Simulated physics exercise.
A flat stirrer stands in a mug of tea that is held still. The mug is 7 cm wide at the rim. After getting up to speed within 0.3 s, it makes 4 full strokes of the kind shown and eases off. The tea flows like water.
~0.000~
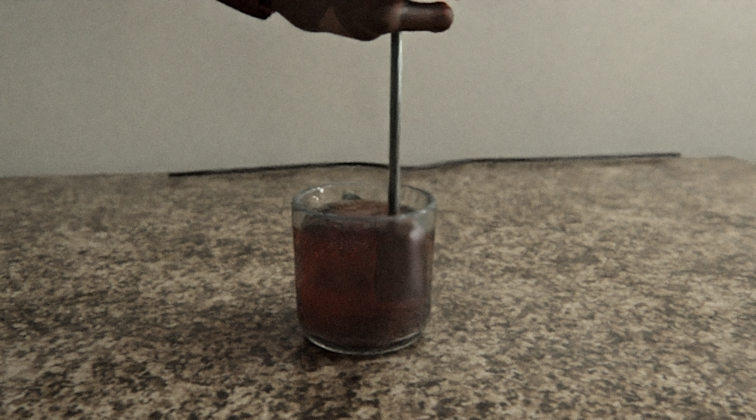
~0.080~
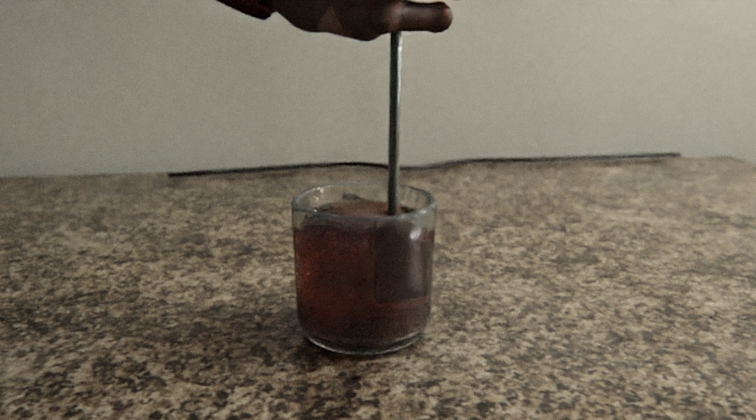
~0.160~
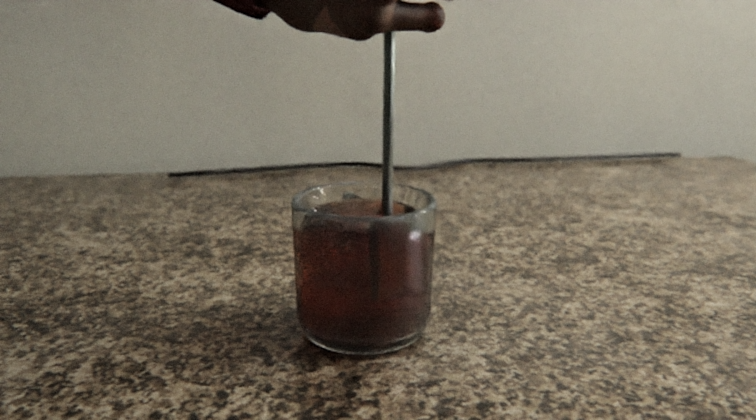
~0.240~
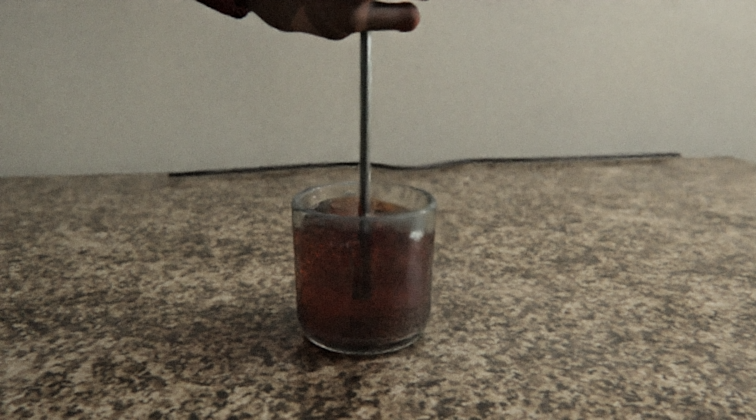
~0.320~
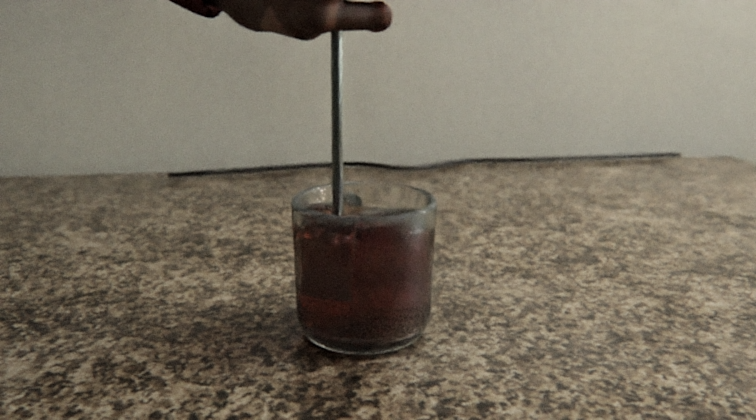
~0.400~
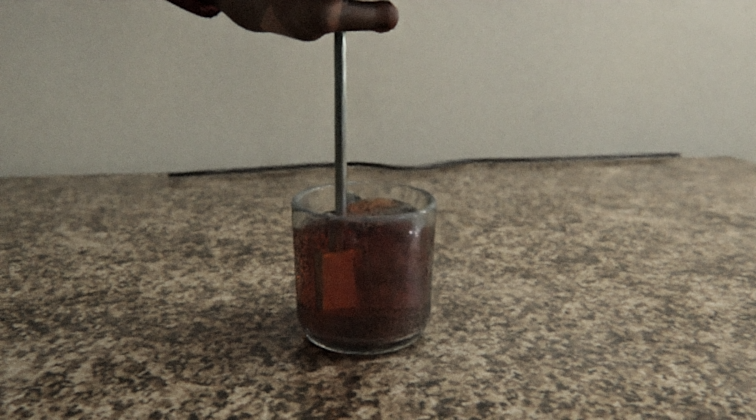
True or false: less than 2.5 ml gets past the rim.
True, it stays dry outside.
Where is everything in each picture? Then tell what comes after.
In the first frame, the stem is at (396, 79); the tea meets the walls at (298, 219) and (427, 215); the rim runs from (295, 205) to (431, 200).
In the second frame, the stem is at (395, 78); the tea meets the walls at (298, 220) and (427, 215).
In the third frame, the stem is at (389, 77); the tea meets the walls at (298, 220) and (427, 214).
In the fourth frame, the stem is at (365, 76); the tea meets the walls at (299, 218) and (427, 216).
In the fifth frame, the stem is at (337, 77); the tea meets the walls at (299, 214) and (428, 214).
In the sixth frame, the stem is at (340, 80); the tea meets the walls at (298, 220) and (427, 211).
Then, 0.81 s in, 0 ml is over the rim.
Then, 1.22 s in, 0 ml is over the rim.
Then, 1.63 s in, 0 ml is over the rim.
Then, 2.04 s in, 0 ml is over the rim.
Finally, 0 ml is over the rim.
